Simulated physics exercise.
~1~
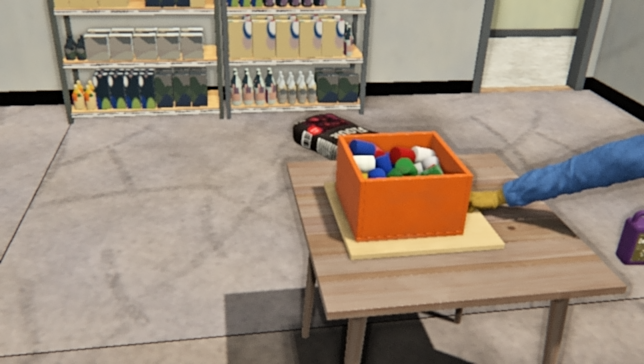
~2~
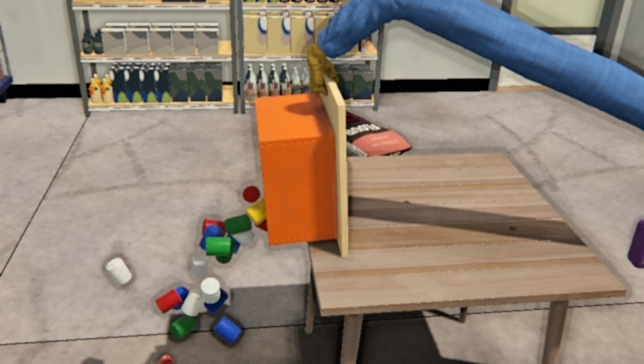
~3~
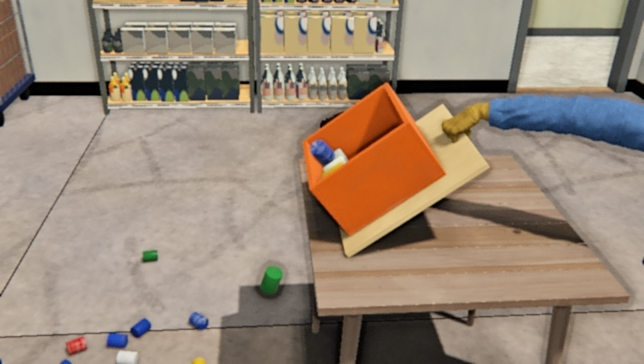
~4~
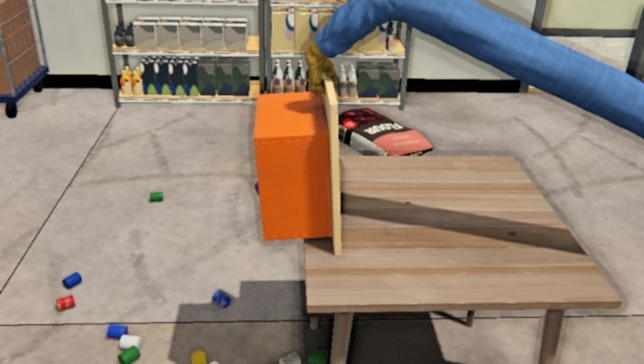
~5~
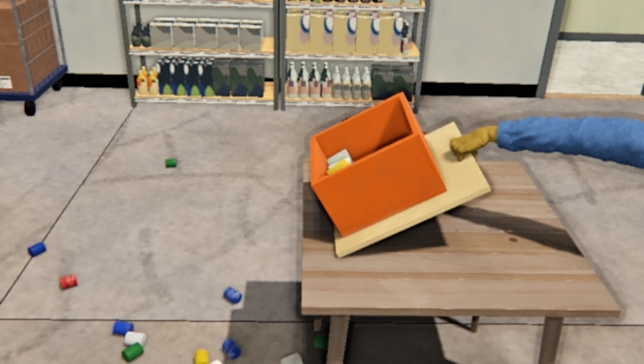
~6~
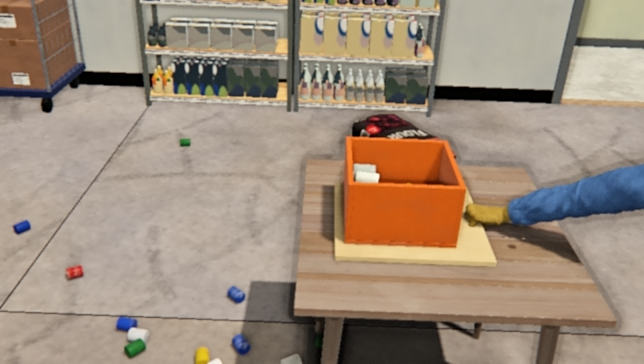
A gloved hand tips the board and orange crate twice, spilling most jars, then lowers it flat.
